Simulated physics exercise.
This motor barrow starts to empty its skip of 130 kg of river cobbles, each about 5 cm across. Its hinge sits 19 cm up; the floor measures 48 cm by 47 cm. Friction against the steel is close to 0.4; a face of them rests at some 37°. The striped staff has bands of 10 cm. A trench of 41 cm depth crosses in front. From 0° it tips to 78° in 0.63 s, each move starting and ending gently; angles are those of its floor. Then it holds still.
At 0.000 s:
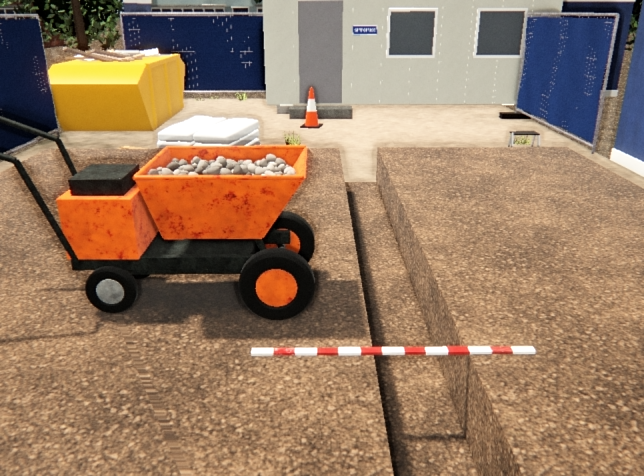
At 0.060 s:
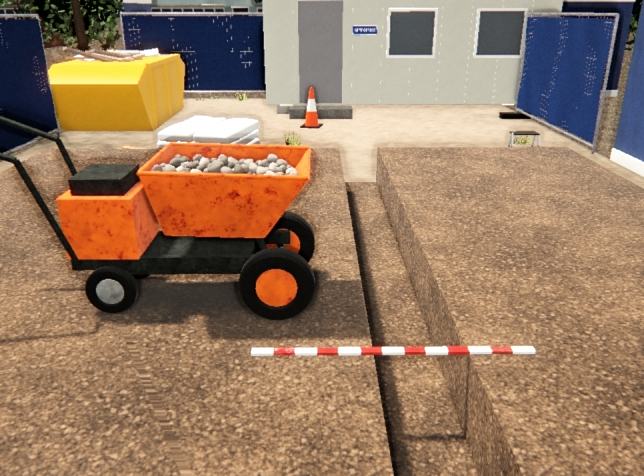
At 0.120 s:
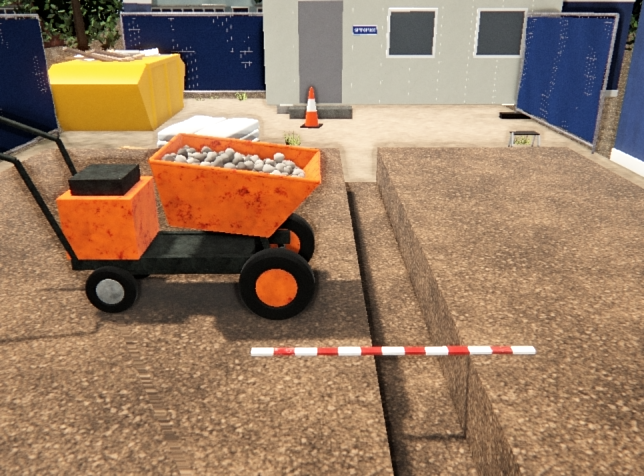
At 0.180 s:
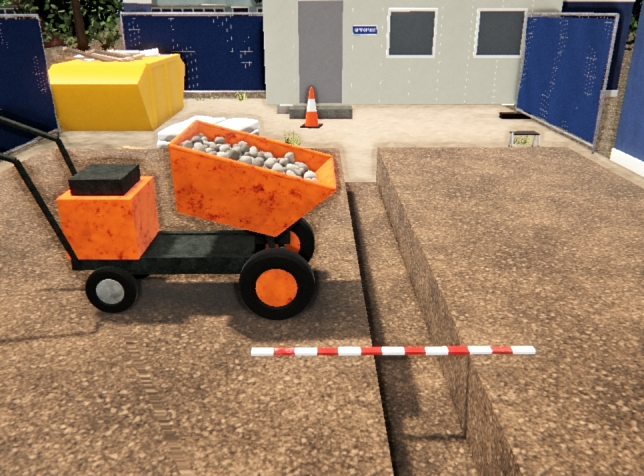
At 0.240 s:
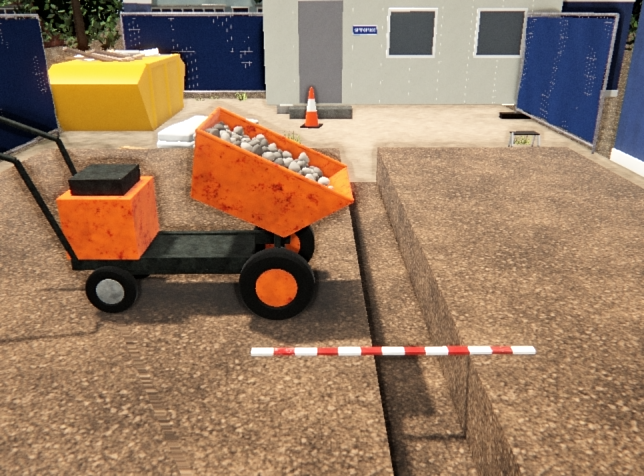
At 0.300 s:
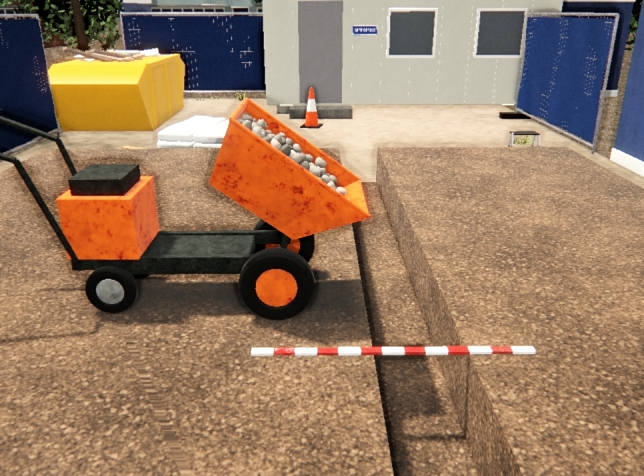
An orange motor barrow with black handles and wheels stands at the left of a brown gravelly work site, seen from slightly above by a still camera. Its skip holds grey cobbles beside a narrow trench and a red-and-white staff, with a yellow container, cone, grey cabin and blue fencing behind. The skip tilts rightward, slowly then faster, its rear rising and front lip lowering while the wheels stay put.
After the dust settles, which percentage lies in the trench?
Roughly 66 per cent ends in the trench.
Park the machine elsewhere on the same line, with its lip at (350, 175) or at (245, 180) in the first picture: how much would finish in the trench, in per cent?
Near 25 per cent from the first place, 95 from the second.
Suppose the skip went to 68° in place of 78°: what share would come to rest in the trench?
In that case some 65 per cent.
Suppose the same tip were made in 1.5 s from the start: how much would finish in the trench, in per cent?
In that case some 90 per cent.
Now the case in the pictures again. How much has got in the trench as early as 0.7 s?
Some 35 per cent.
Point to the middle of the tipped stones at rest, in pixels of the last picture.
Near (425, 340).
After 0.5 s the floor is at 65°; 100 % in the skip; the foremost stones are at (384, 240).
After 0.7 s the floor is at 78°; 52 % in the skip, 36 % in the trench, 12 % past the trench; the foremost stones are at (473, 291).
After 1.1 s the floor is at 78°; 8 % in the skip, 58 % in the trench, 34 % past the trench; the foremost stones are at (631, 294).
After 3.0 s the floor is at 78°; 0 % in the skip, 66 % in the trench, 34 % past the trench; the foremost stones are past the picture's edge.
